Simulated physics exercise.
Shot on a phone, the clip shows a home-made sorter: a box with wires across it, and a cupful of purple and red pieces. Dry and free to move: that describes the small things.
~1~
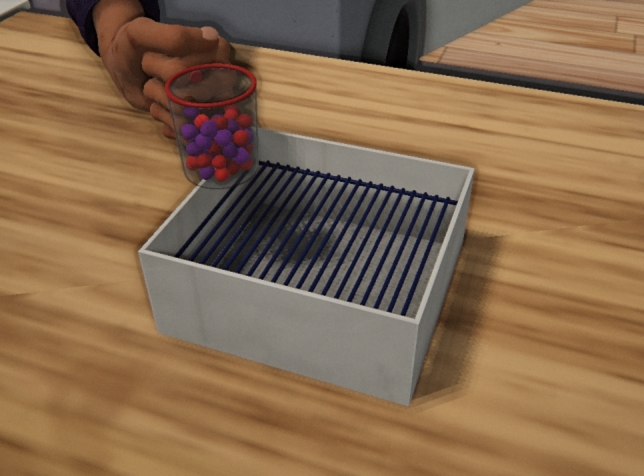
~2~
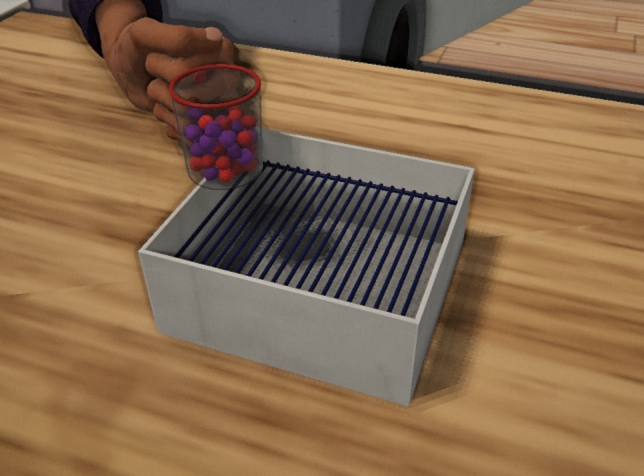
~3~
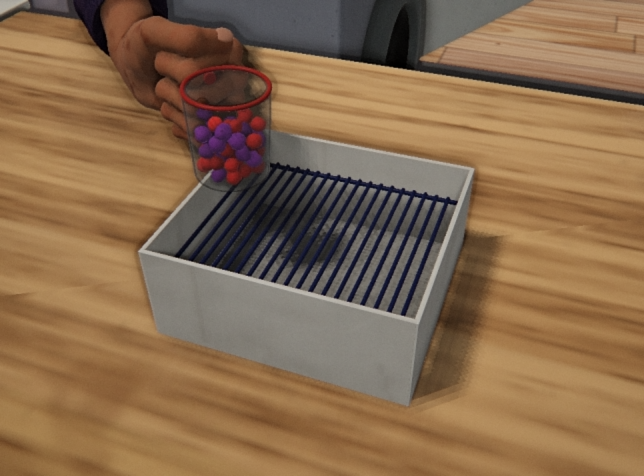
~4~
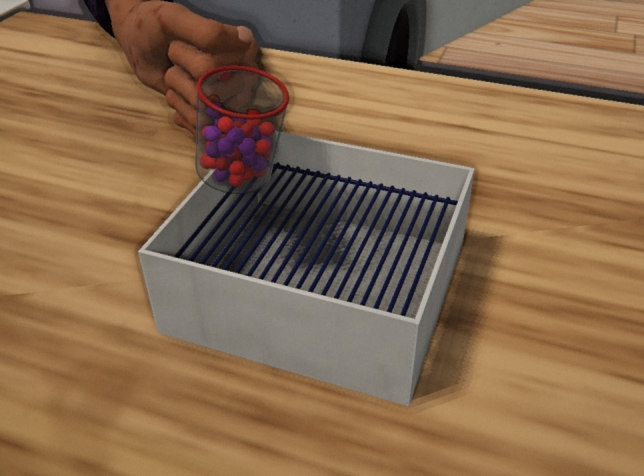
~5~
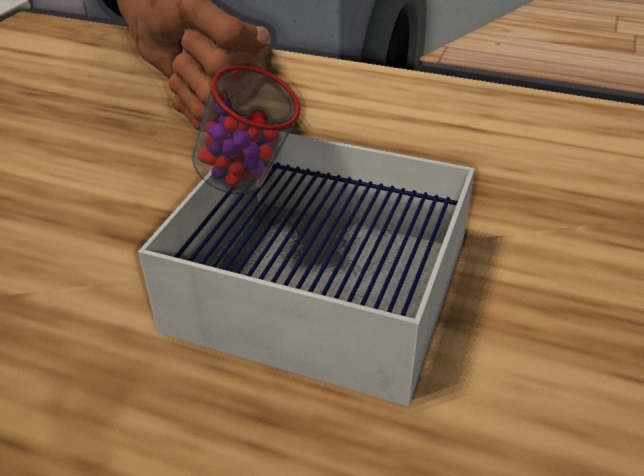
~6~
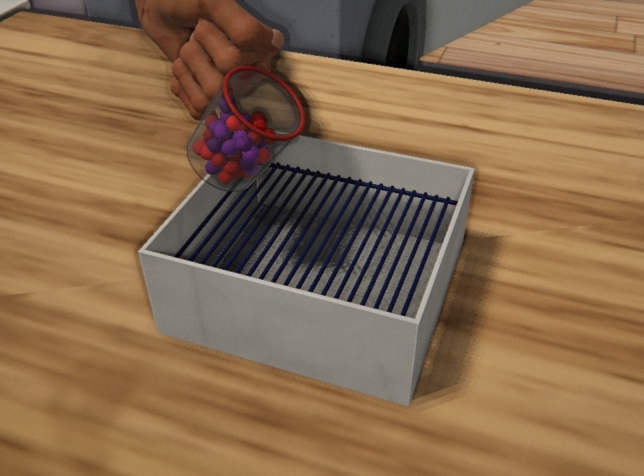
Hand holding a clear, red-rimmed cup of purple and red pieces, shifting it slightly right, then tilting it rightward over a wire-topped box.
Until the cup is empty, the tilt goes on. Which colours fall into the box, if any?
Purple: Kept up; red: Kept up.
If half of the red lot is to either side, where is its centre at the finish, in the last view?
Close to (297, 228).
Then, 0.57 s on from there, purple ones, the whole lot in the cup; red ones, the whole lot in the cup.
Then, 1.07 s on from there, purple ones, the bulk in the cup, near a quarter on or over the wires; red ones, all but a few in the cup, a little on or over the wires.
Then, 1.50 s on from there, purple ones, the whole lot on or over the wires; red ones, the whole lot on or over the wires.
In the end, purple ones, the whole lot on the wires, none at all under the rack; red ones, the whole lot on the wires, none at all under the rack.
